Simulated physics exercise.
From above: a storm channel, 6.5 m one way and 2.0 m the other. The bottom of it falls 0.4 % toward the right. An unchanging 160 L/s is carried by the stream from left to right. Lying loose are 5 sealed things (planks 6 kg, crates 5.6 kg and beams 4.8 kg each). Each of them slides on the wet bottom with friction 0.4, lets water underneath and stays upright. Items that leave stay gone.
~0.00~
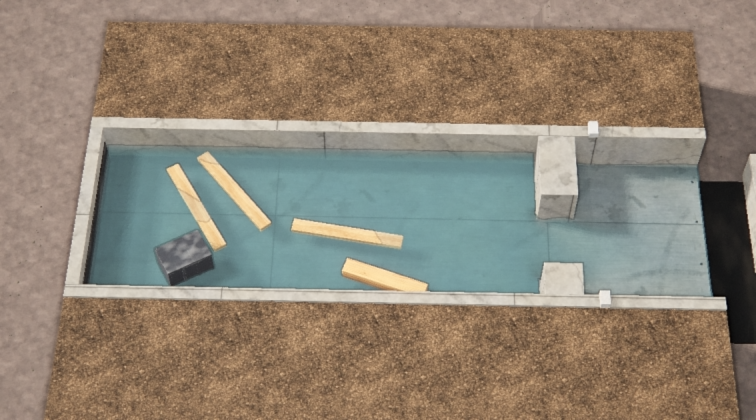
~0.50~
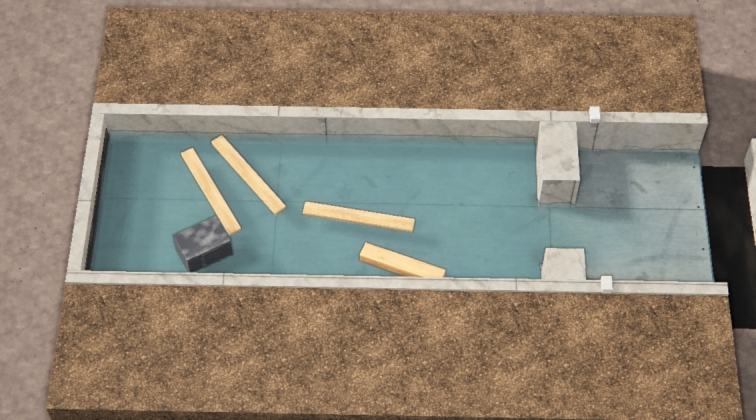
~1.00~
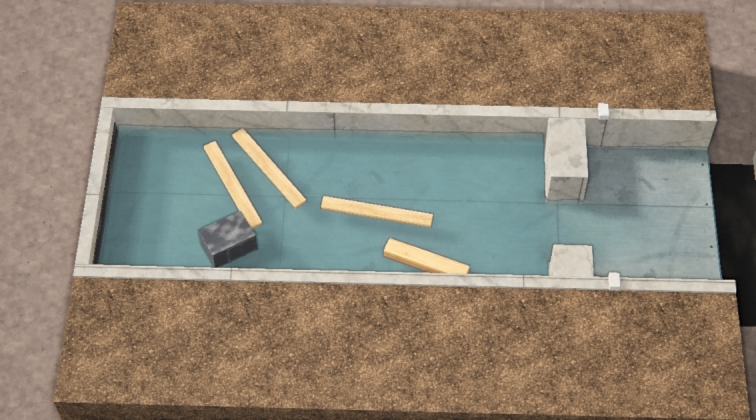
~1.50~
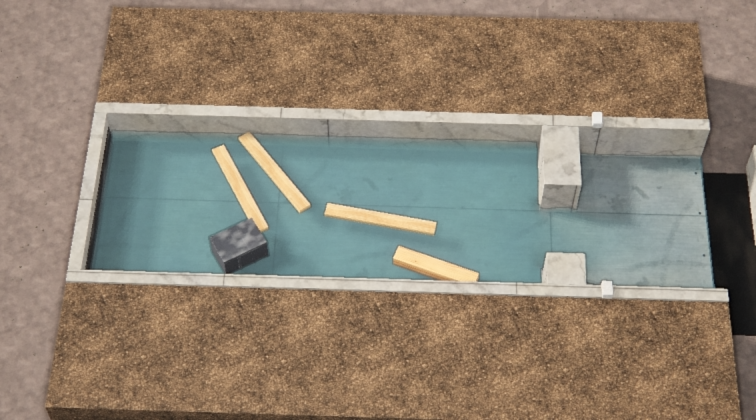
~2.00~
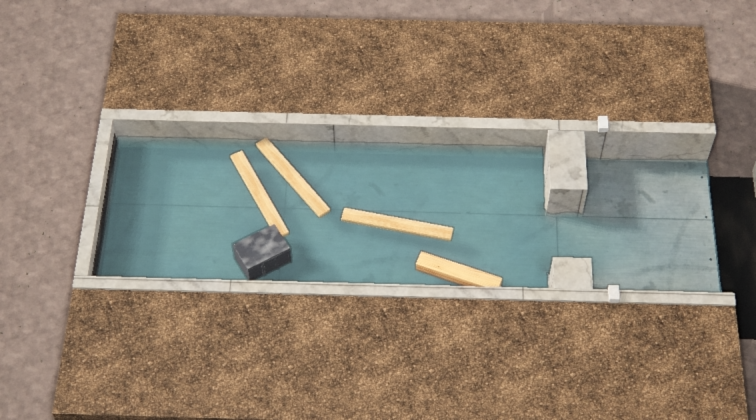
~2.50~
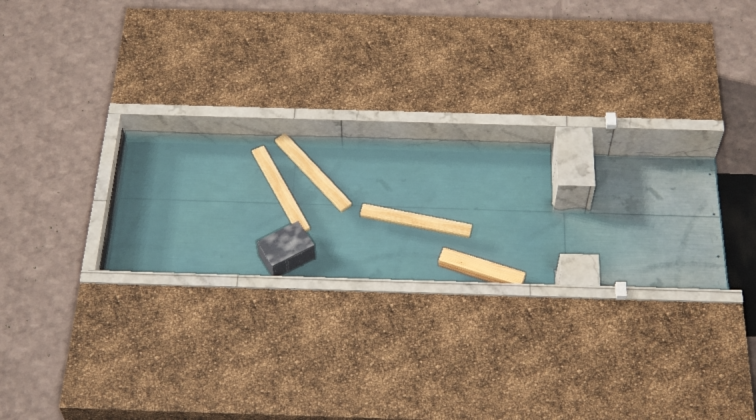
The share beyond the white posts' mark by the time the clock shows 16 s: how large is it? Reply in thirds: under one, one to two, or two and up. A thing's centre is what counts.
Two and up, in thirds.
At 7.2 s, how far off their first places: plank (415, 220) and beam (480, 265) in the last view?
The first is 400 cm off, the second is washed out.
After 3.5 s 0 of 5 are over the mark; 5 afloat.
After 7.2 s 2 of 5 are over the mark; 3 afloat.
After 12.0 s 5 of 5 are over the mark; 1 afloat.
After 16.0 s 5 of 5 are over the mark; 0 afloat.
